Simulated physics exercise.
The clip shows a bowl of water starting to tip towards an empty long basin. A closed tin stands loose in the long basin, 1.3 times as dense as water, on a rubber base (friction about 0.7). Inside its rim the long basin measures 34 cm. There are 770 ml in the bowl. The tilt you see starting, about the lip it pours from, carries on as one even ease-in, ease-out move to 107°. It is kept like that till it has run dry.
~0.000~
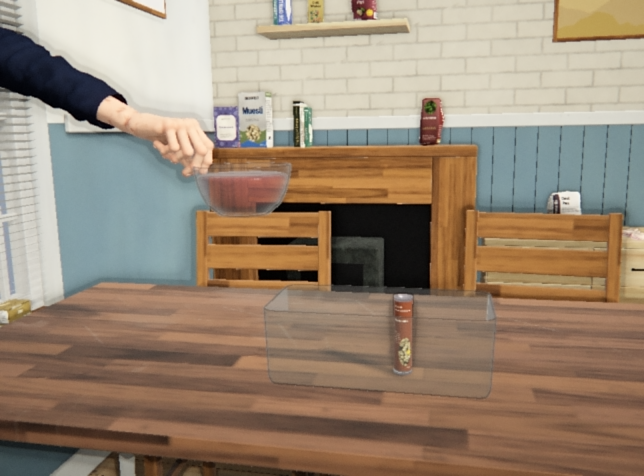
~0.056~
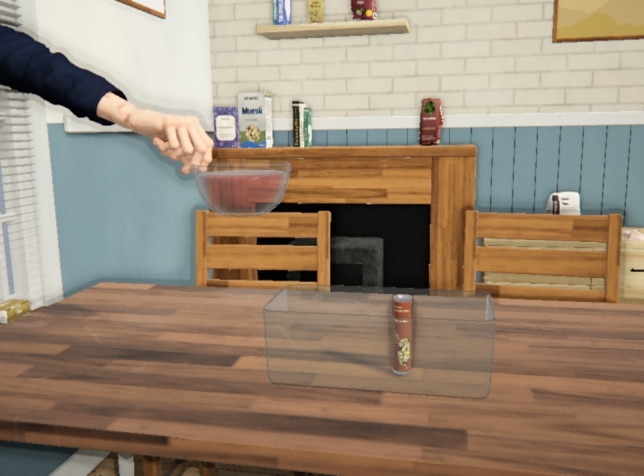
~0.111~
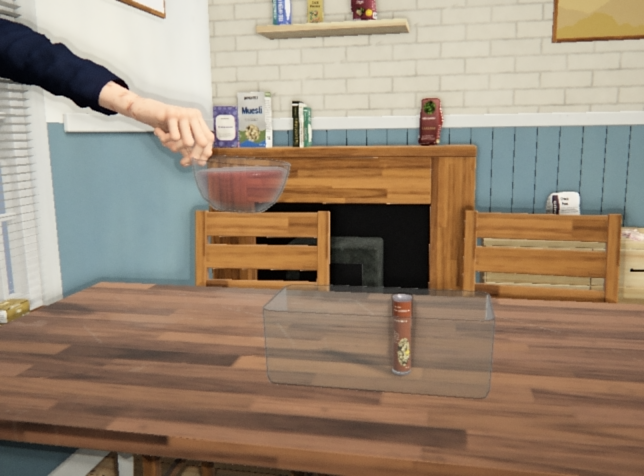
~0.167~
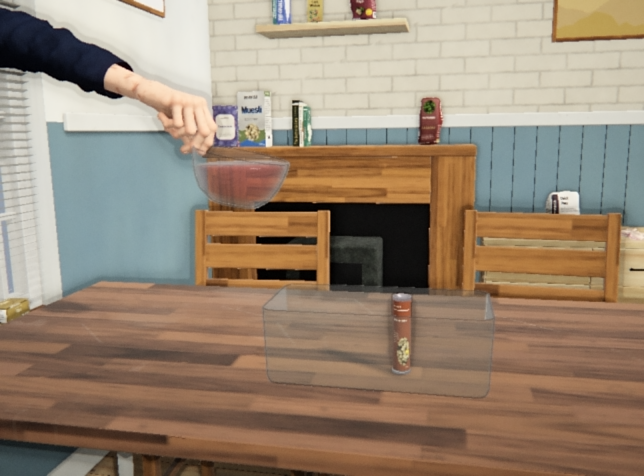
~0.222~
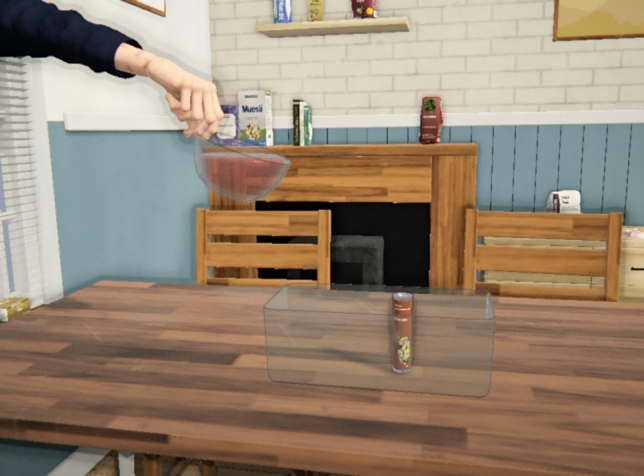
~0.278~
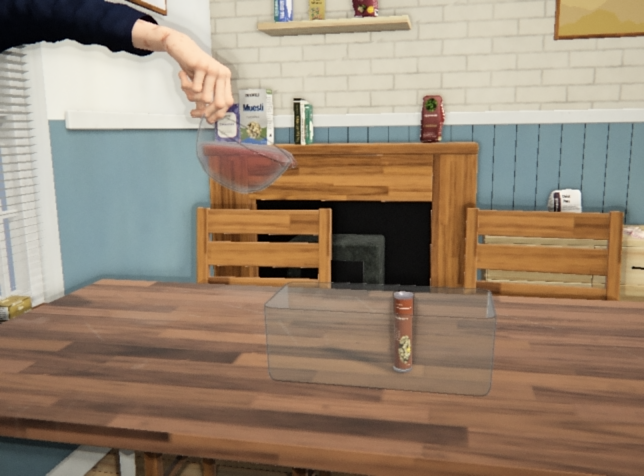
The clip shows a hand holding a glass bowl of reddish liquid above a wooden table, left of a clear long basin with a closed tin standing inside; the hand rises and gradually tilts the bowl to the right.
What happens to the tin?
The tin goes over.
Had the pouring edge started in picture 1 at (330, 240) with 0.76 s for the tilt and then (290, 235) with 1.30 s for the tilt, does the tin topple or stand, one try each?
First it topples; then it stays up.
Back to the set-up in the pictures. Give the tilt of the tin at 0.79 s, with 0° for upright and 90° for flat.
It is at some 5°.
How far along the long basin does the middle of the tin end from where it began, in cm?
Some 7.0 cm.
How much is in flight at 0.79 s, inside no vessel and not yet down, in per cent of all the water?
Near 20 in a hundred.
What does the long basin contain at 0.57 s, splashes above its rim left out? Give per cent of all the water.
About 8 per cent.
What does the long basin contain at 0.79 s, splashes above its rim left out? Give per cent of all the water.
Some 80 per cent.
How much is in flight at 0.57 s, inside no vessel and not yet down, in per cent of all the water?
About 64 per cent.
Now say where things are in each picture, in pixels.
It leans 0°; its right rim is at (289, 166); the water meets the walls at (202, 175) and (288, 175); the long basin's rim runs from (276, 297) to (493, 306); the tin's top is at (403, 300), in the first frame.
It leans 1°; its right rim is at (288, 167); the water meets the walls at (201, 174) and (287, 173), in the second frame.
It leans 6°; its right rim is at (288, 166); the water meets the walls at (202, 170) and (286, 170), in the third frame.
It leans 12°; its right rim is at (287, 166); the water meets the walls at (200, 165) and (287, 165), in the fourth frame.
It leans 21°; its right rim is at (288, 165); the water meets the walls at (201, 155) and (289, 161); 1 per cent is over the edge, in the fifth frame.
It leans 32°; its right rim is at (288, 164); the water meets the walls at (203, 143) and (287, 157); 4 per cent is over the edge, in the sixth frame.
By 0.57 s the tilt is 92° and 28 per cent is still to pour; the tin stands where it began.
By 0.79 s the tilt is 107° and 0 per cent is still to pour; the tin leans 6°.
By 1.01 s the tilt is 107° and 0 per cent is still to pour; the tin leans 49°.
By 1.26 s the tilt is 107° and 0 per cent is still to pour; the tin lies on its side.
At rest the tin lies on its side.
